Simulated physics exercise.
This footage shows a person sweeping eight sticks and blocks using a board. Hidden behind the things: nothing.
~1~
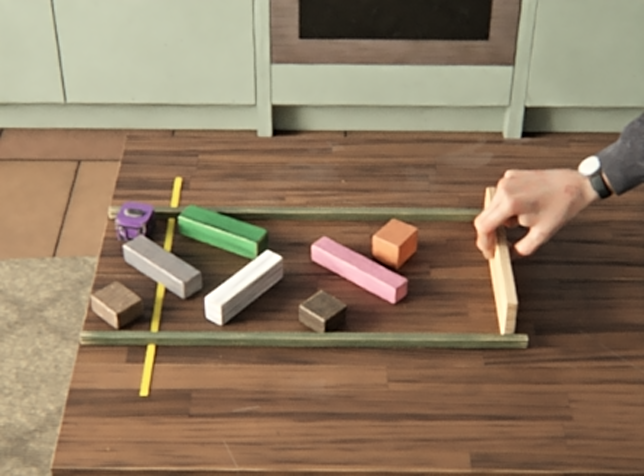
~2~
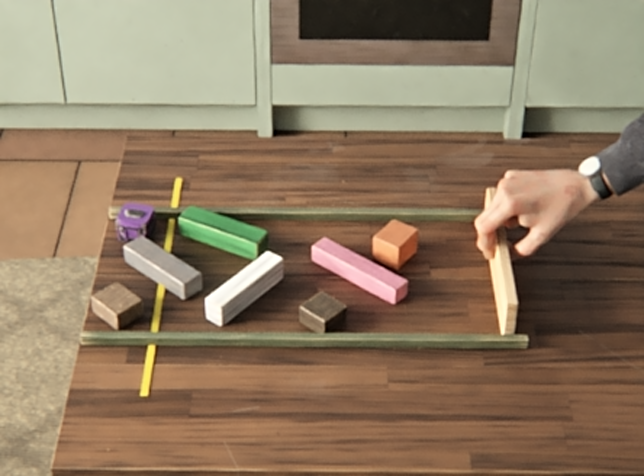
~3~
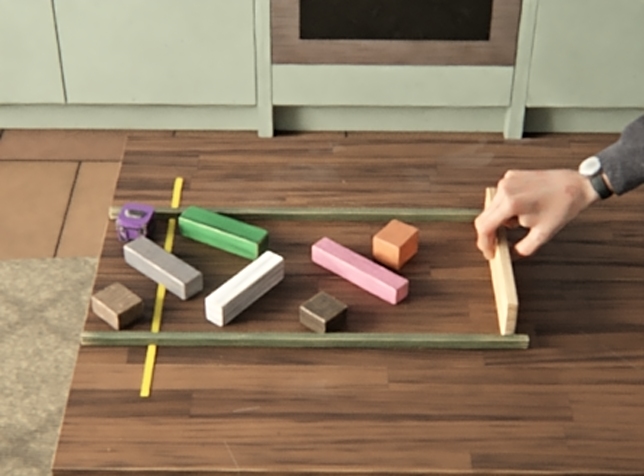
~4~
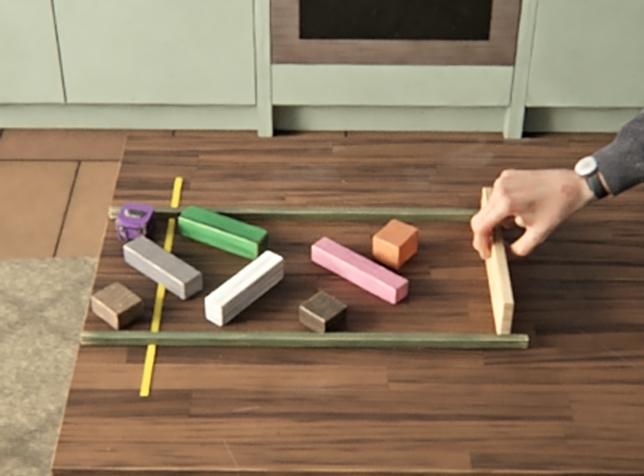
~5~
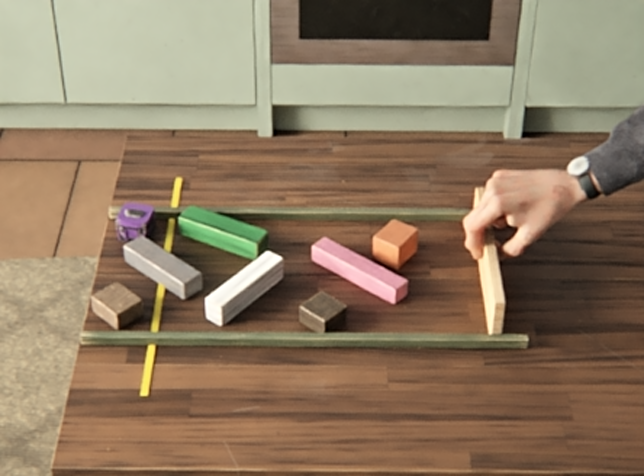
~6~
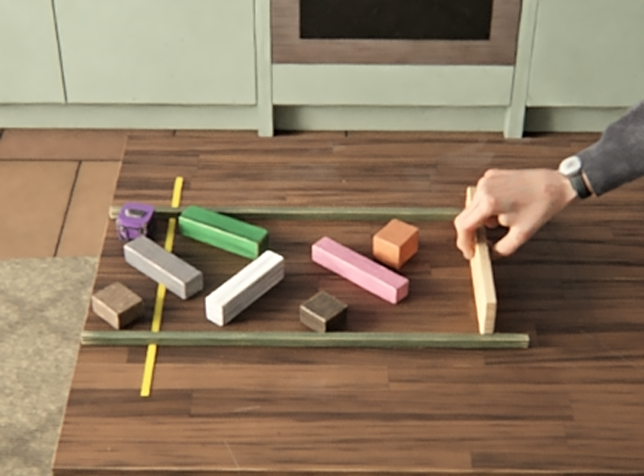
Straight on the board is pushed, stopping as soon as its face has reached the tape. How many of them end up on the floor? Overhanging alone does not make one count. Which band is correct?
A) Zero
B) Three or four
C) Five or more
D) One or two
(B) Three or four.
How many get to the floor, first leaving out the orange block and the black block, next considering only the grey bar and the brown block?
First try: 1 fallen; other try: 2.
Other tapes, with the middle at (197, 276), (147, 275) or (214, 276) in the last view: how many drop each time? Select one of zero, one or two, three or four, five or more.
Falls: Just one or two; three to four; either one or two.
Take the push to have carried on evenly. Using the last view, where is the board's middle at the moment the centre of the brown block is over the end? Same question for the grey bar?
The middle is at (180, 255) when it's the brown block, and at (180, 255) when it's the grey bar.
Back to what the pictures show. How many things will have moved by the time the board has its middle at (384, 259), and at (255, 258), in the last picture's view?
One spot: 2. Other spot: 7.
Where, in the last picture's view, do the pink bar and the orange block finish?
Pink bar at (127, 273), orange block at (152, 246).
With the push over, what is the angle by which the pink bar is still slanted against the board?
About 15 degrees.
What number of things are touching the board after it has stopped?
Count recorded: 2.
A little later, none off yet; brown block at rest near (118, 306); purple case at rest near (137, 223); grey bar at rest near (163, 267).
Next, none off yet; brown block at rest near (118, 306); purple case shifted about its own width near (112, 225); grey bar moving near (154, 266).
When it is over, the number that fall off is three or four; down, green stick, grey bar, purple case and brown block.
